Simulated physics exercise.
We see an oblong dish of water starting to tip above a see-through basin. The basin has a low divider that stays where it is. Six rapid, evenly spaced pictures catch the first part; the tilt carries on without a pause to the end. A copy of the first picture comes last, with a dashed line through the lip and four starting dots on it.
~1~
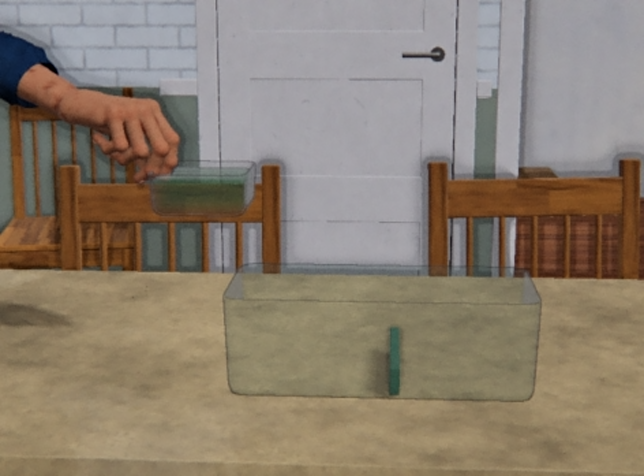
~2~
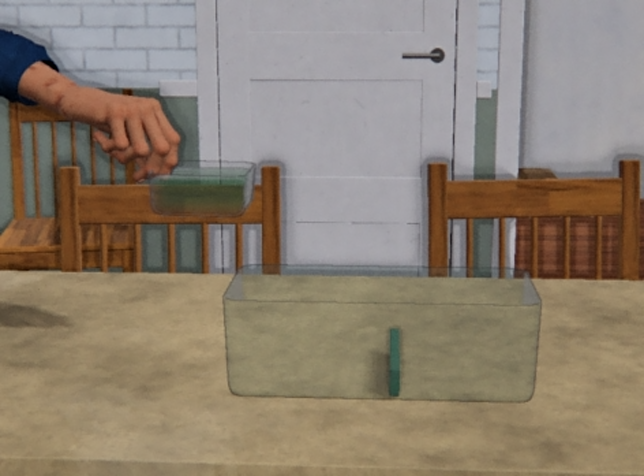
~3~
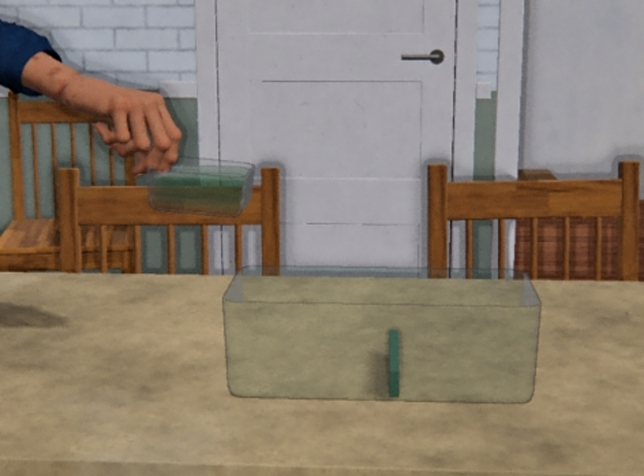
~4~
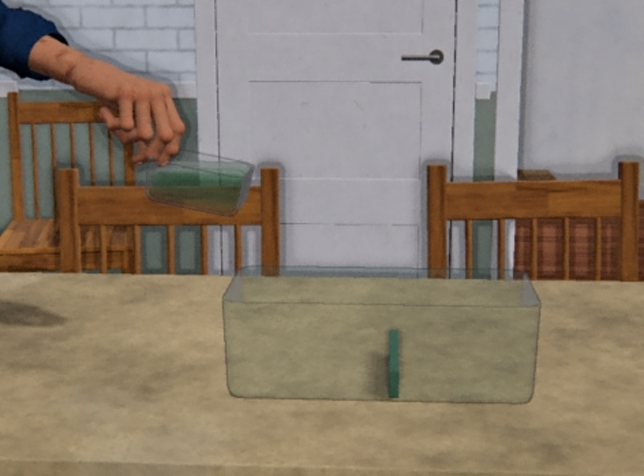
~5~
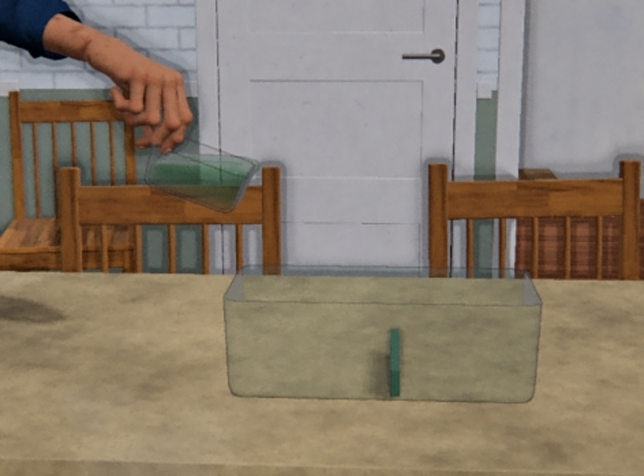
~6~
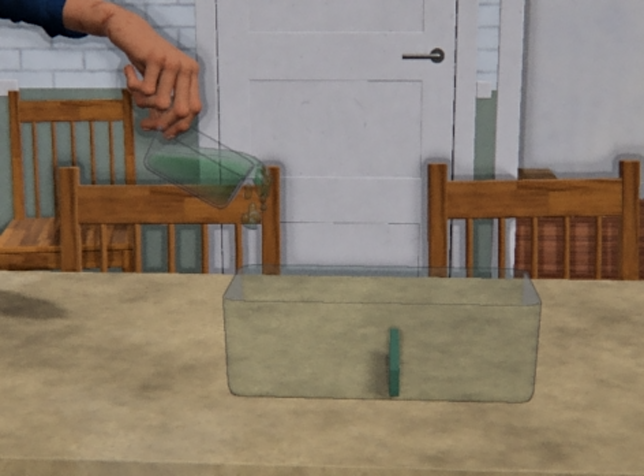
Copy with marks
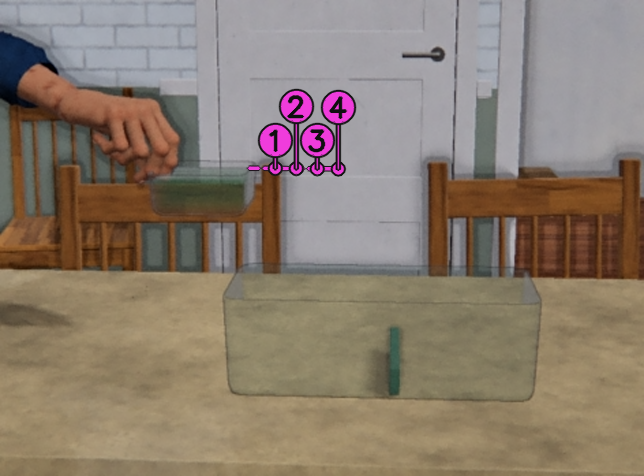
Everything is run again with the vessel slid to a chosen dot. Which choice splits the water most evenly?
Go for 3.
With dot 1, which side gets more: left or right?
The left one.
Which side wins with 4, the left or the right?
The right side.
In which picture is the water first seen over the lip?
In picture 5.
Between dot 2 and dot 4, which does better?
Dot 4.
In magenta, 1 at (275, 168); 2 at (296, 168); 3 at (317, 168); 4 at (338, 169).
With 1, about 90 % ends left of the wall and 9 % right of it.
With 2, about 88 % ends left of the wall and 10 % right of it.
With 3, about 46 % ends left of the wall and 53 % right of it.
With 4, about 25 % ends left of the wall and 74 % right of it.
